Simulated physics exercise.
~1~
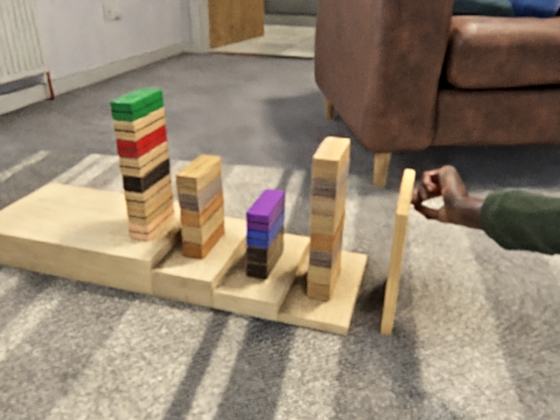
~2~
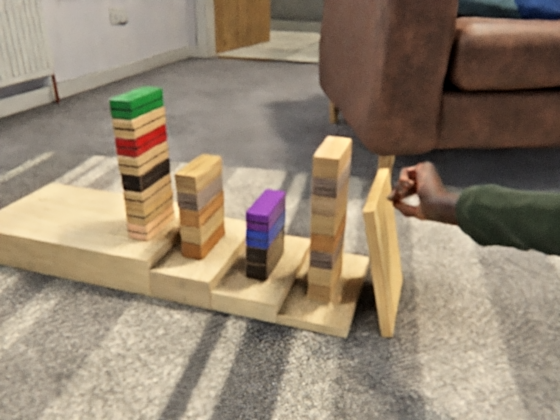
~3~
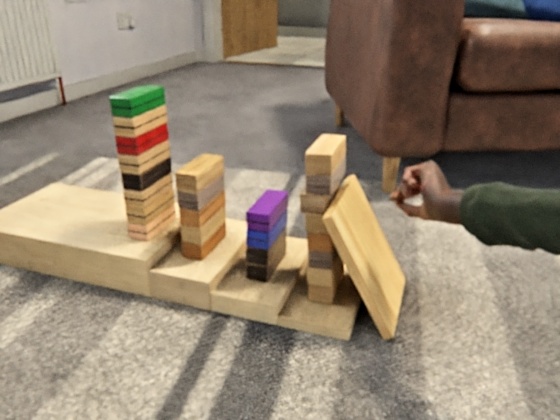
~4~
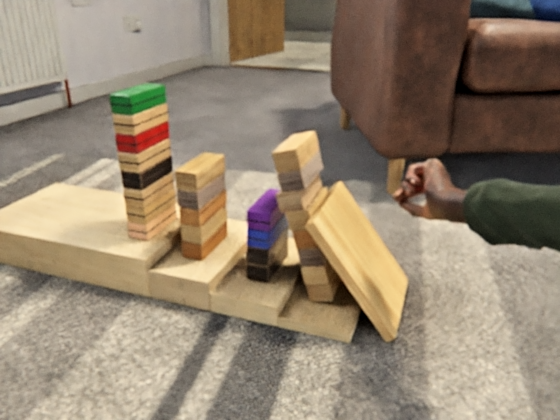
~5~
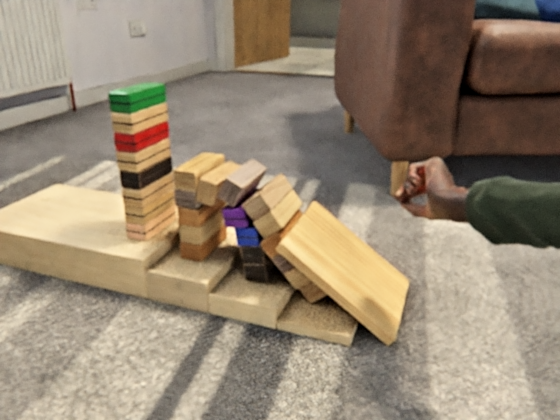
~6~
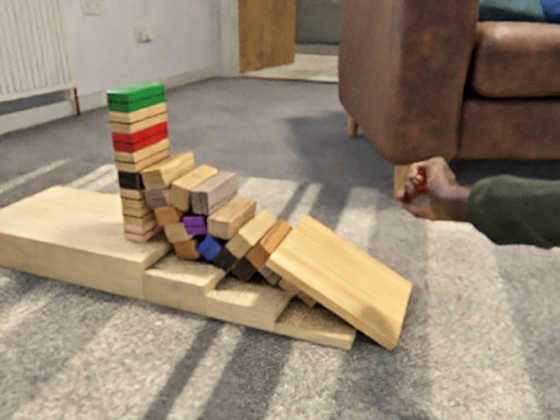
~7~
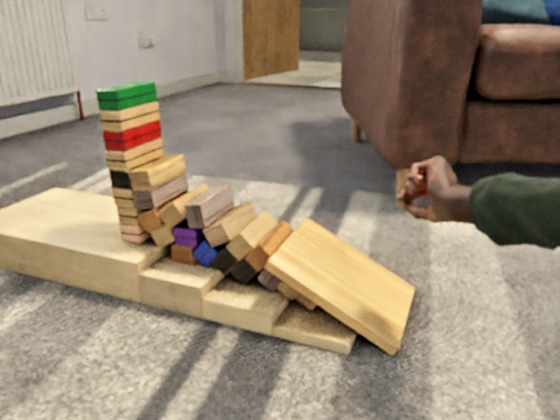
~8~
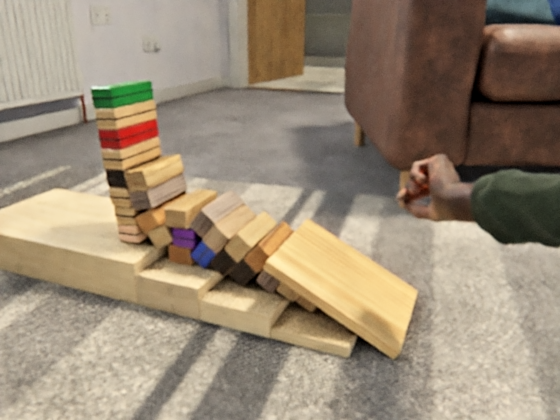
The video shows a hand tipping an upright board leftward into four columns of wooden blocks on rising steps, toppling the nearest three in turn, including the purple-topped one, into a slanting heap against the tallest stack, which shifts slightly but stays standing with its green top.
